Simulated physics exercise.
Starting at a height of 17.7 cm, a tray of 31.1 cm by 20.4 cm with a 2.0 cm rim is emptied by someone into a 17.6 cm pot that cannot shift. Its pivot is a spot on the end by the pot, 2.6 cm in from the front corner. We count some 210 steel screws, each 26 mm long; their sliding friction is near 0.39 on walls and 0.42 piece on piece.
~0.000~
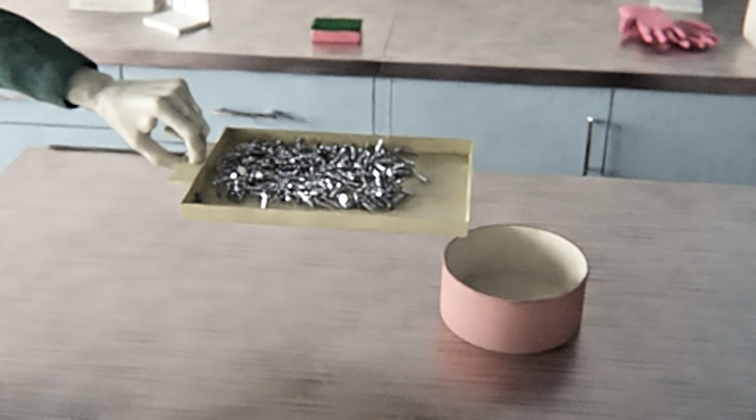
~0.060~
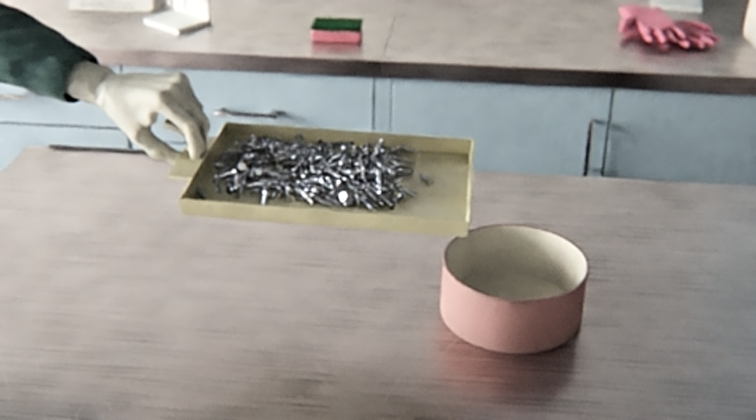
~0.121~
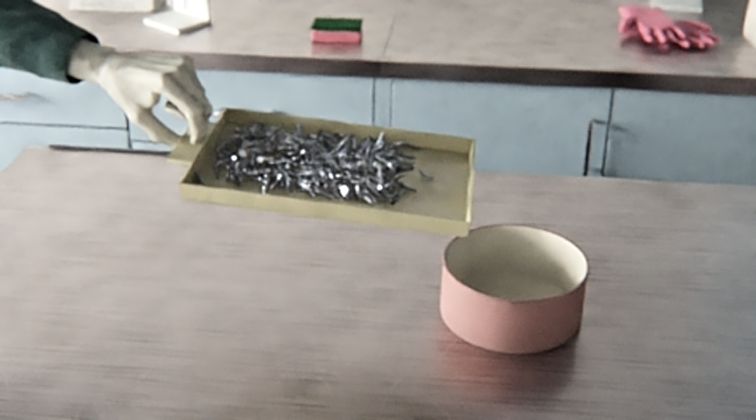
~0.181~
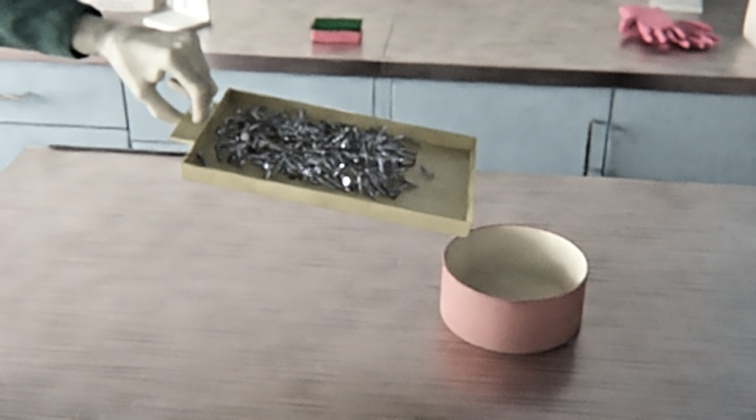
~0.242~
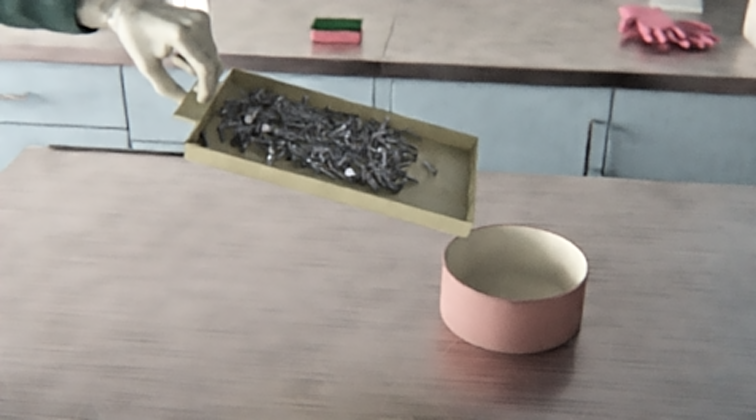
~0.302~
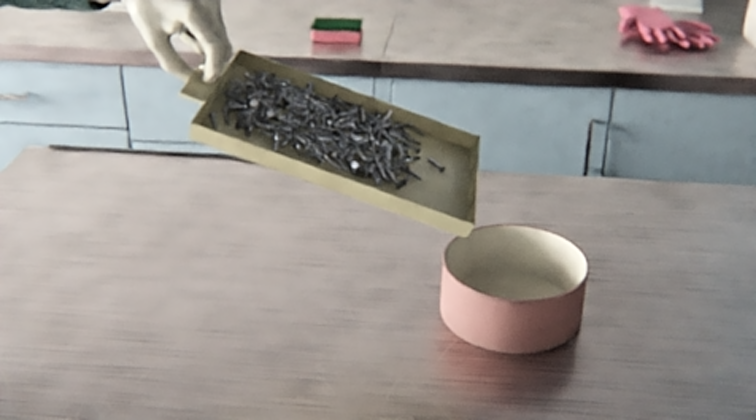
A shallow tray of loose steel screws sat nearly level beside a round pink pot, then a pale hand in a dark green sleeve raised its left end, steadily steepening its slope toward the right.
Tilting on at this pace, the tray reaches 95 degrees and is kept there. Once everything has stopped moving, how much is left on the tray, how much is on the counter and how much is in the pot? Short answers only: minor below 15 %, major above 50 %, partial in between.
Result: Left on the tray: A small batch. Counter: A medium batch. Pot: The main batch.
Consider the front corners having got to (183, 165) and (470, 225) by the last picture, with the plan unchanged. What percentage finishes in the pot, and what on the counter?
Final per cent - pot 0, counter 100.
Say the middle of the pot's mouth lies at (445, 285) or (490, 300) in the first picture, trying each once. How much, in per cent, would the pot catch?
Roughly 25 and 60 percent.
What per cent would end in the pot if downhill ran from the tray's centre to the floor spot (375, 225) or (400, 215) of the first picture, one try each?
The share comes to roughly 0 in a hundred, then roughly 0 in a hundred.
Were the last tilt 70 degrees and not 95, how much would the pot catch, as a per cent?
About 50 in a hundred would end up in the pot.
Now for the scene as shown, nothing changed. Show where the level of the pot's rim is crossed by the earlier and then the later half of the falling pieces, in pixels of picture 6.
The first half passes near (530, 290) and the second half near (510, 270).
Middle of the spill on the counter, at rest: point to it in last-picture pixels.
Spill centre at rest: About (552, 381).
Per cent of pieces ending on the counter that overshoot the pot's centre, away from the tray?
About 80 %.
After 0.77 s, tilt 56 degrees; the tray holds 100 %, the pot 0 %.
After 1.07 s, tilt 79 degrees; the tray holds 35 %, the pot 35 %.
After 1.48 s, tilt 95 degrees; the tray holds 10 %, the pot 60 %.
By 2.7 s all is still; tray 0 %, counter 30 %, pot 70 %.
